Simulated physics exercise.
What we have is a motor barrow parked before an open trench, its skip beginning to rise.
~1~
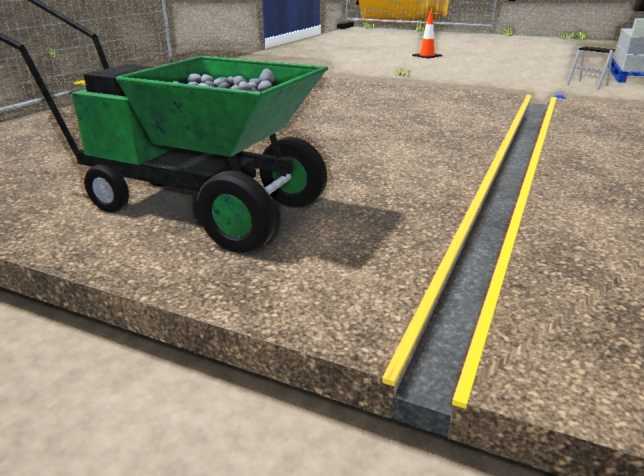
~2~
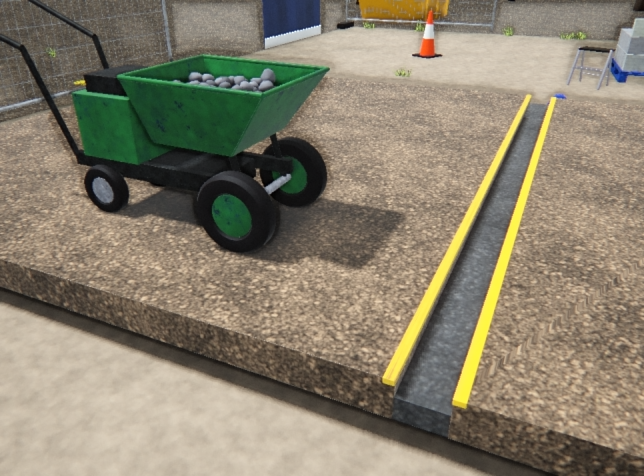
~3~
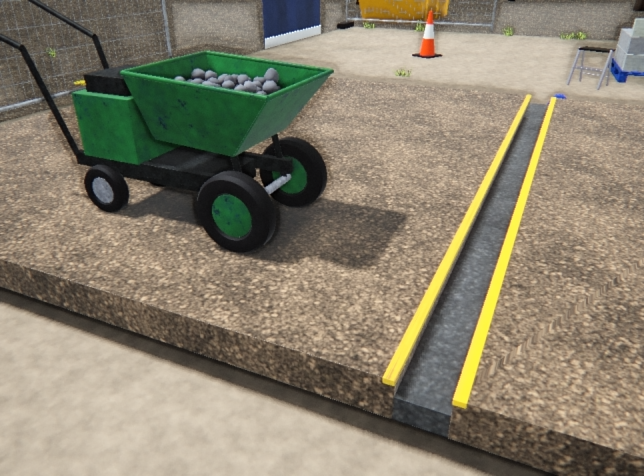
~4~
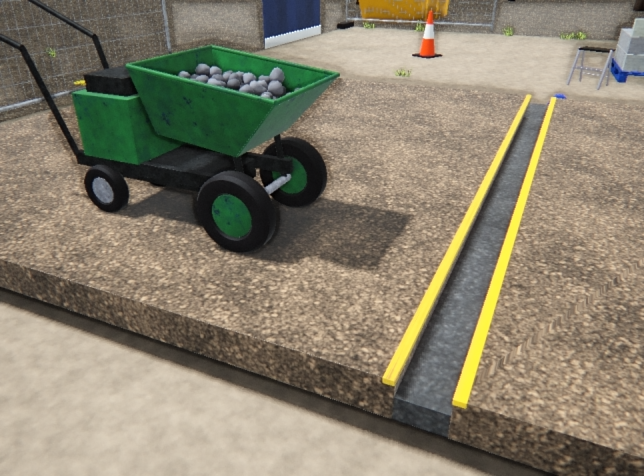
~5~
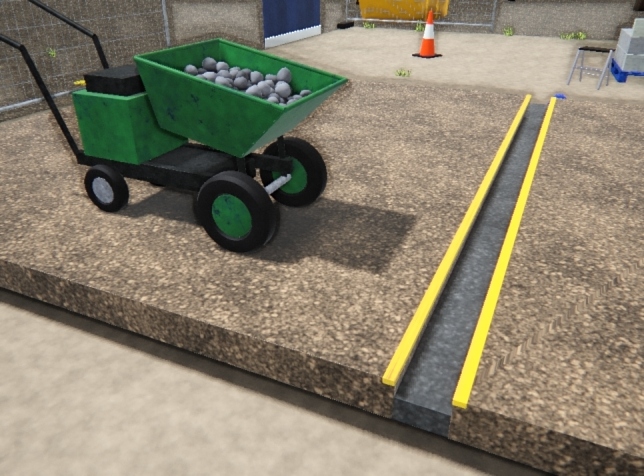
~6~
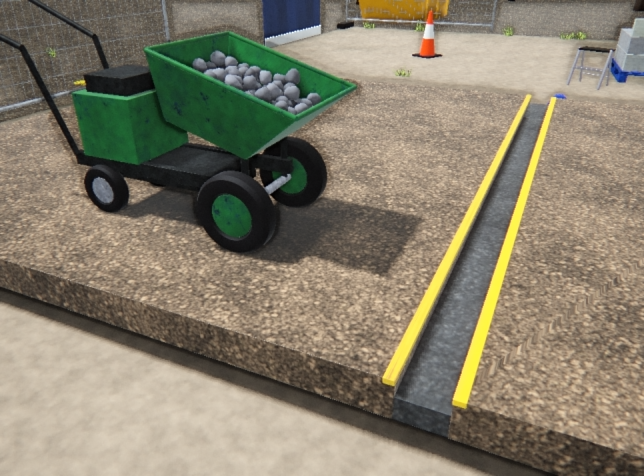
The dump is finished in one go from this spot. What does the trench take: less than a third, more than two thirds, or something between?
It catches under a third.
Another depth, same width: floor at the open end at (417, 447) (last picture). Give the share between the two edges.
Some 20 per cent.
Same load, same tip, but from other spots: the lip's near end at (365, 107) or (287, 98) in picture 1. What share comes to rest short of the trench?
First some 0, then 50 per cent.
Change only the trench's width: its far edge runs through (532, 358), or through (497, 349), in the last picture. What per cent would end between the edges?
Roughly 20 per cent, and 20 per cent.
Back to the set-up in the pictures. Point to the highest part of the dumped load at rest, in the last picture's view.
At about (403, 223).
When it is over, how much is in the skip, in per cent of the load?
Near 25 %.
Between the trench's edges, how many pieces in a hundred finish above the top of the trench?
Roughly 20 in a hundred.
Soon, skip tipped steeply; all in the skip.
A while on, skip tipped steeply; nearly all in the skip; a stray few short of the trench.
Towards the end, skip tipped right over; about half in the skip; about half short of the trench; a small part in or heaped over the trench; a stray few beyond it.
Finally, skip tipped right over; about a quarter in the skip; about half short of the trench; about a quarter in or heaped over the trench; a stray few beyond it.
